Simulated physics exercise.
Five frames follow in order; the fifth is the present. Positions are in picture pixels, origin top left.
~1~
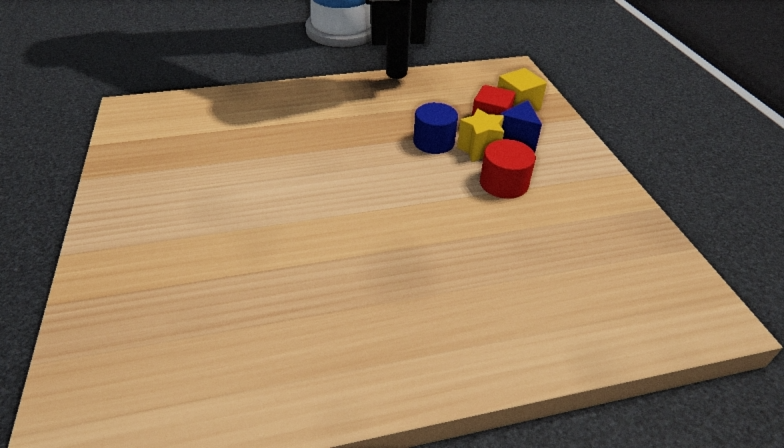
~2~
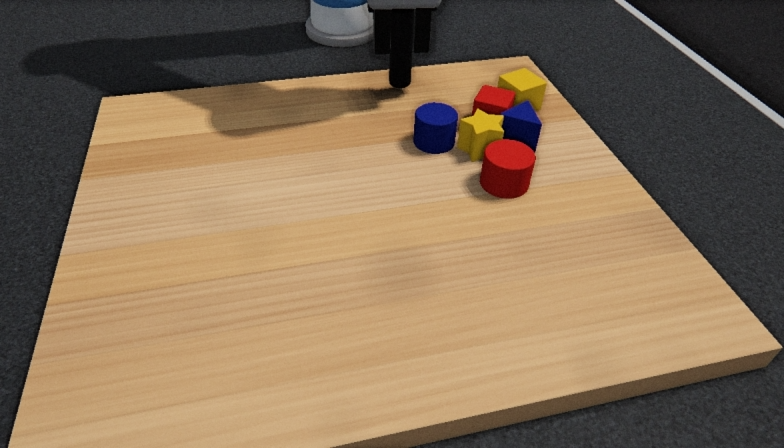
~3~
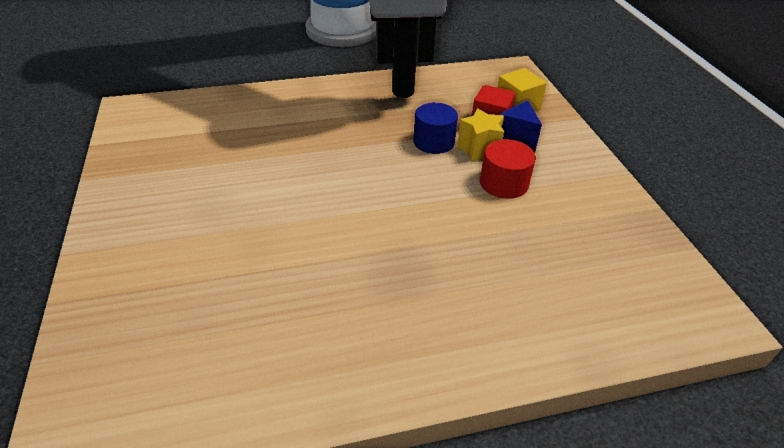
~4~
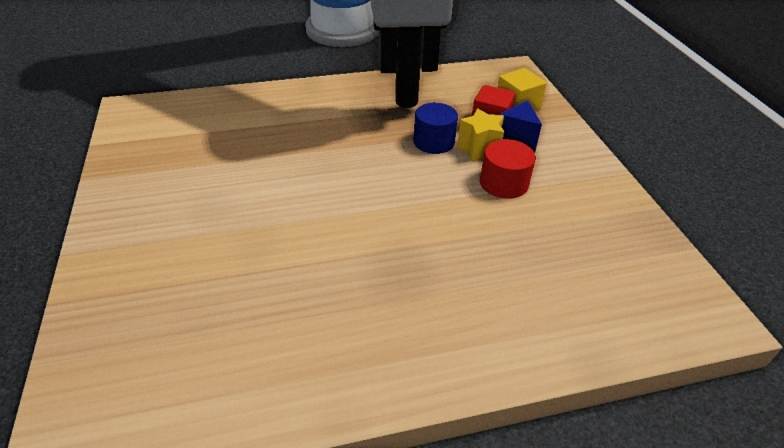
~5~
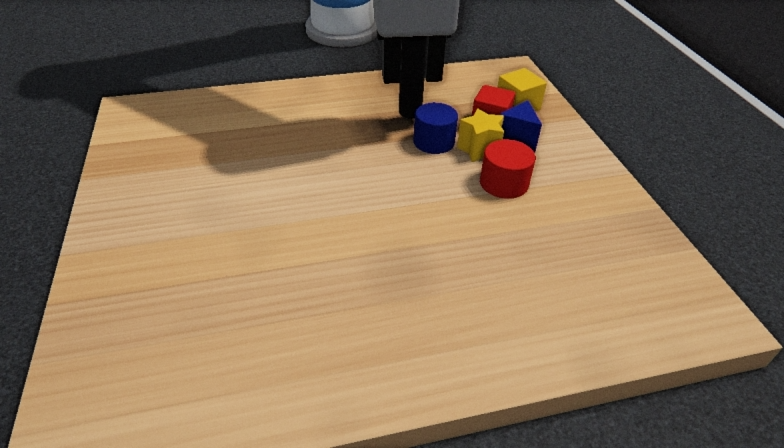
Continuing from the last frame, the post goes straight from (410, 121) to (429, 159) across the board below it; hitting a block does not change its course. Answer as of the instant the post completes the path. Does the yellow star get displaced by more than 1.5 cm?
In short: Yes.
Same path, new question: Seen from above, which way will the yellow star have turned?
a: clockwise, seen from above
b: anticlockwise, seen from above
It's b.
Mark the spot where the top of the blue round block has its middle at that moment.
It should be at (464, 141) by then.
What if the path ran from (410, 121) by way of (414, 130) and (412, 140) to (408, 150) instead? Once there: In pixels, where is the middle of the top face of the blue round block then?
The centre of its top face lies at (444, 127).
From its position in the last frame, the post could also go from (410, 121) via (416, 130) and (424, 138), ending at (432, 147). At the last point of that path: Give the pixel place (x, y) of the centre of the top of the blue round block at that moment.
I'd place it at (459, 134), taking the centre of its top.
What follows on the original path. Halfway along, post at (420, 131); blue round block at (446, 125); yellow star at (491, 125), turned 25° anticlockwise.
At the end, post at (430, 151); blue round block at (464, 141); yellow star at (500, 127), turned 60° anticlockwise; red square in place; red round block at (513, 155).
